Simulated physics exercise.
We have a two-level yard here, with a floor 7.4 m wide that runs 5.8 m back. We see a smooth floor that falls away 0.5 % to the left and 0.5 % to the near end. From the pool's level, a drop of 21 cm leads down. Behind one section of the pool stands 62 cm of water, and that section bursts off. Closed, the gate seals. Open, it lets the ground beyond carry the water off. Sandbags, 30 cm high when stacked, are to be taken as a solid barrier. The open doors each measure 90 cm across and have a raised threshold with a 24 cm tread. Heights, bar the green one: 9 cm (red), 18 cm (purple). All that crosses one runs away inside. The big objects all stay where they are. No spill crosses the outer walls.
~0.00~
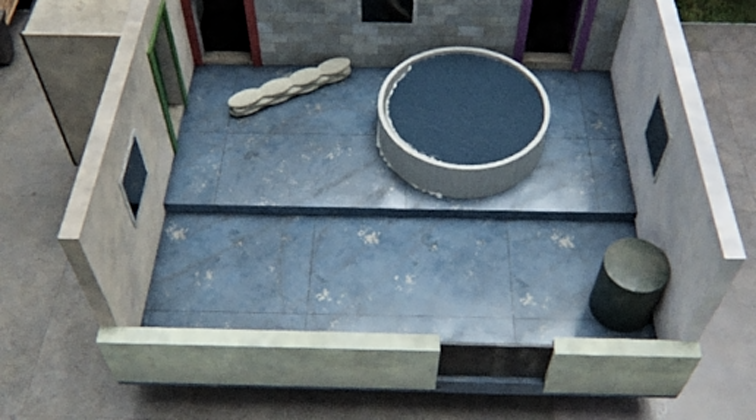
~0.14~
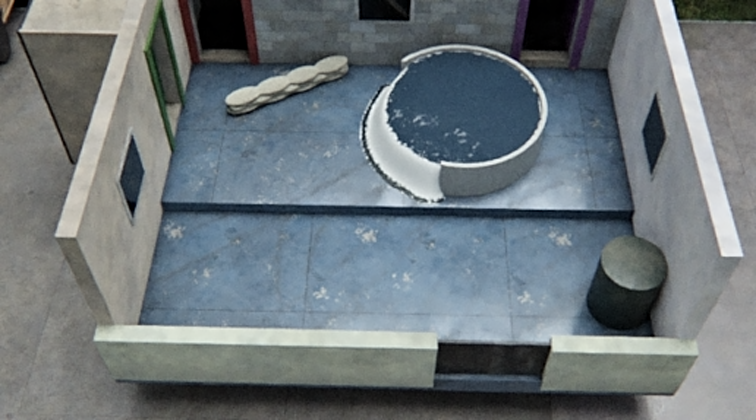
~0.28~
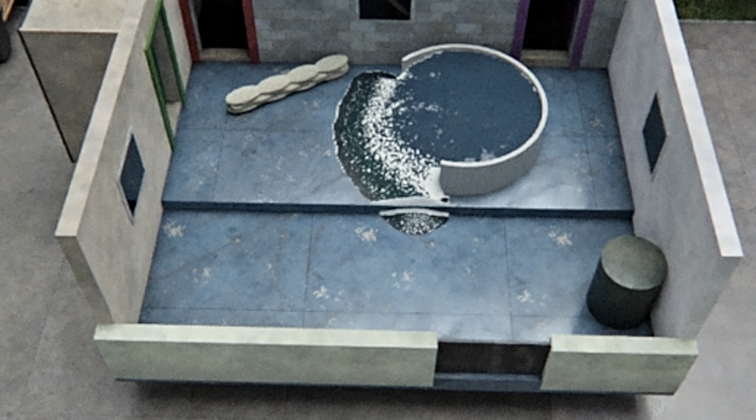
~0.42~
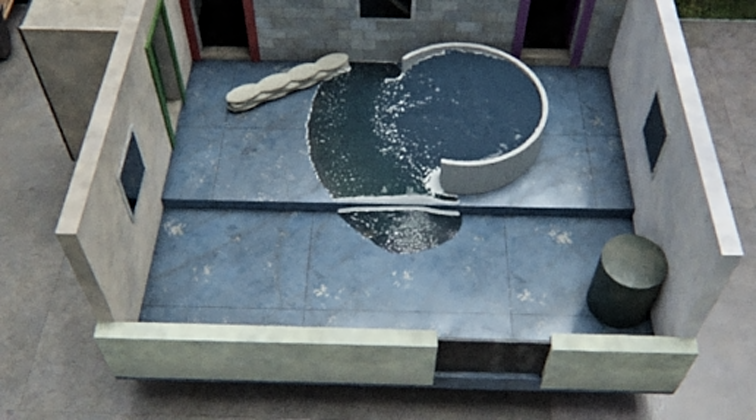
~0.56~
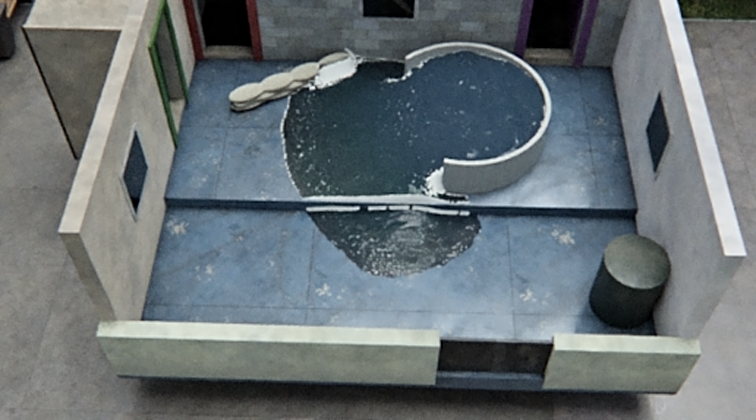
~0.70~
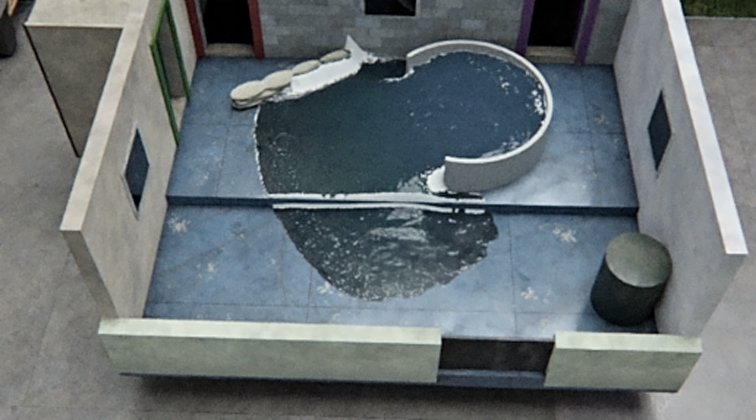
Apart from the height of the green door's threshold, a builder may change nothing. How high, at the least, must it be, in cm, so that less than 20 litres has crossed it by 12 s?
It needs to be about 21 cm high.
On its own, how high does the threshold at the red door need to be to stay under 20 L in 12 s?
For red, a step near 8.5 cm.
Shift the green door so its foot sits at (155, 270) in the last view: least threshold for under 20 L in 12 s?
Minimum: Close to 24 cm.
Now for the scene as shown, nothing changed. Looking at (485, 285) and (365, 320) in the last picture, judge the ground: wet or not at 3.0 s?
Well, the first is bone-dry and the second soaked.
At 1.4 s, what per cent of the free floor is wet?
About 50 per cent.
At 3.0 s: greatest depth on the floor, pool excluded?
I'd put it near 56 cm.
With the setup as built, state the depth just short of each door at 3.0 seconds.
Depths in cm: Red 2, purple 2, green 20.
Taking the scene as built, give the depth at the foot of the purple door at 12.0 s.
About 1.0 centimetres deep.
After 1.4 s water covers 50 % of the floor, deepest (28 cm) near (305, 88); 11 cm at the green door, 0 litres in over its 10 cm threshold.
After 3.0 s water covers 60 % of the floor, deepest (56 cm) near (141, 327); 20 cm at the green door, 69 litres in over its 10 cm threshold.
After 12.0 s water covers 90 % of the floor, deepest (24 cm) near (276, 354); 5 cm at the green door, 119 litres in over its 10 cm threshold.
At the green door as built, the water arrived by 1.2 s and peaked near 21 cm at 2.6 s.
Run again over the same 12 s with other heights there, 31 litres in over 18.5 cm, 7 litres over 25 cm. The limit of 20 litres is kept from about 21 cm up.
